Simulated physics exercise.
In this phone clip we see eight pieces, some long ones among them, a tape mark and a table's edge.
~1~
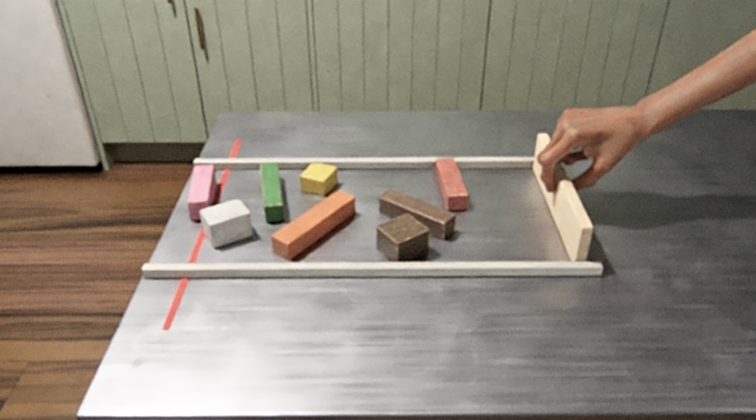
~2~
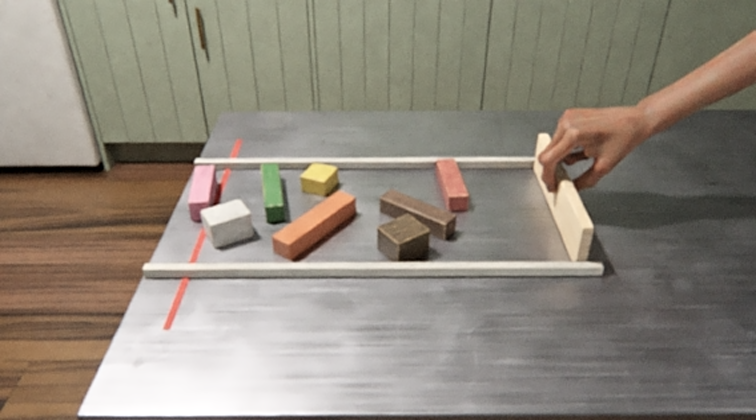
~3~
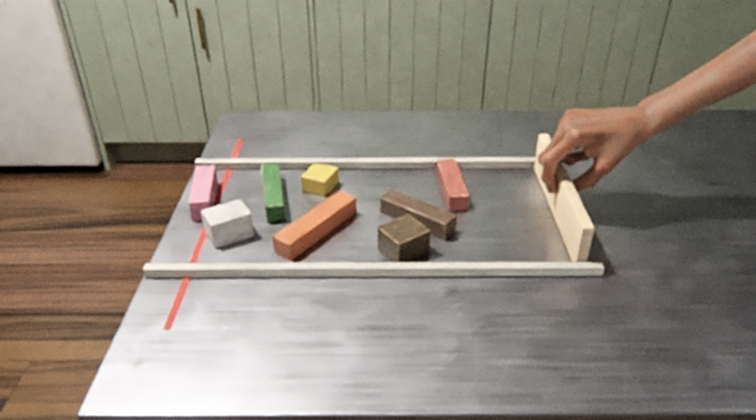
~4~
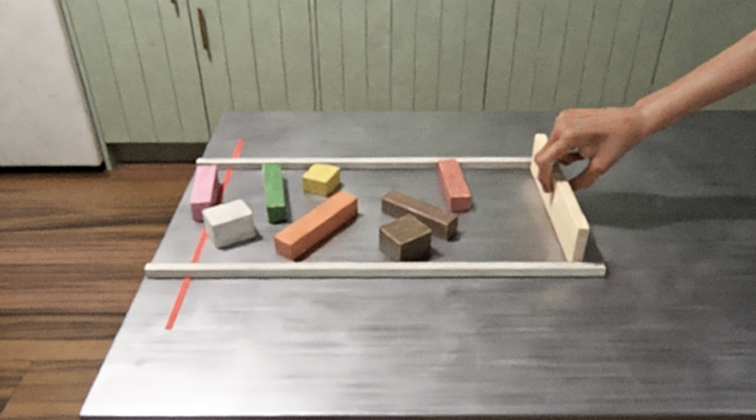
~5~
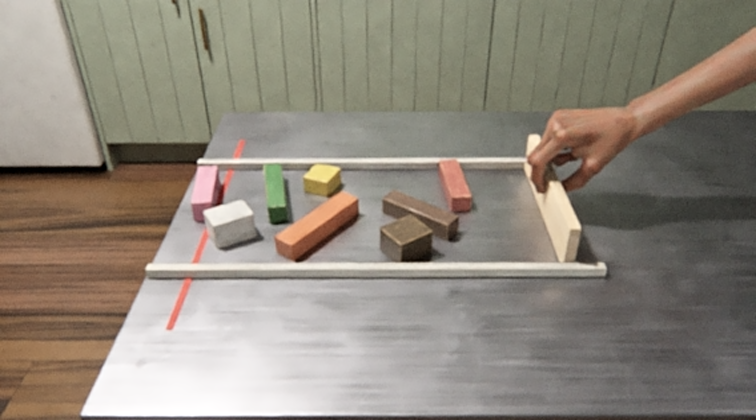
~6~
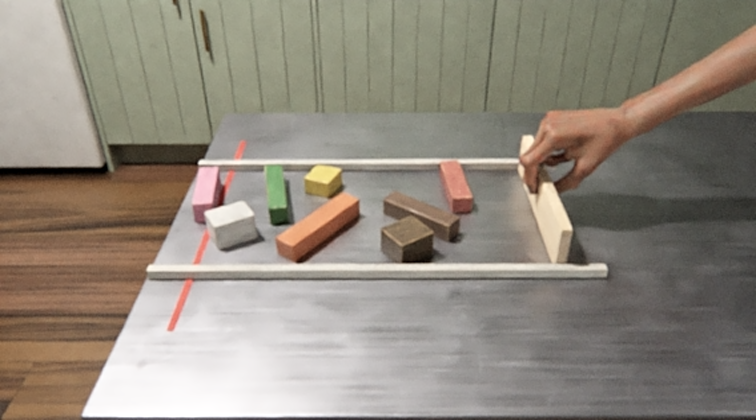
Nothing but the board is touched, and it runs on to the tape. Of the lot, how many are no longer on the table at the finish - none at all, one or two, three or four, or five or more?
By the finish, three or four are off it.
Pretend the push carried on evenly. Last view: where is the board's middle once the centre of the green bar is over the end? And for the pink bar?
Estimated middle: (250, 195), and (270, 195) for the other.
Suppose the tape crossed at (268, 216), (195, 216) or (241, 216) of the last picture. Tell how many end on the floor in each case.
So, one try after another, the floor gets 0, then 7, then 3.
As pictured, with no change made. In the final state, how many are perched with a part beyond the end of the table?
Answer: 3.
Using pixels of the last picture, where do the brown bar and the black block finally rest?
Okay, so first (186, 211), and next (171, 245).
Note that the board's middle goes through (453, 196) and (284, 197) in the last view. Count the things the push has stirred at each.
Tally: First 2; then 8.
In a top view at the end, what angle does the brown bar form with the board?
Roughly 25°.
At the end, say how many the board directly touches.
It adds up to 3.
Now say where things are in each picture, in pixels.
Pink bar (203, 192); white block (227, 223); green bar (272, 191); board (559, 194); tape (210, 214), in the first picture.
White block (227, 223); red bar (452, 184), in the second picture.
Green bar (273, 191); brown bar (417, 214), in the third picture.
Pink bar (205, 192); board (556, 194), in the fourth picture.
White block (230, 224); black block (406, 241), in the fifth picture.
Pink bar (207, 193); white block (231, 225); green bar (276, 193); board (542, 196); tape (215, 216), in the sixth picture.
Soon after, none off yet; pink bar at rest near (207, 193); white block at rest near (231, 225); green bar at rest near (276, 193).
Then, none off yet; pink bar at rest near (207, 193); white block at rest near (231, 225); green bar moving near (273, 192).
Further on, none off yet; pink bar moved a little near (179, 193); white block moved well along near (160, 230); green bar moved about its own width near (199, 193).
At rest, the number that fall off is three or four; fallen, orange bar, green bar, white block and pink bar.
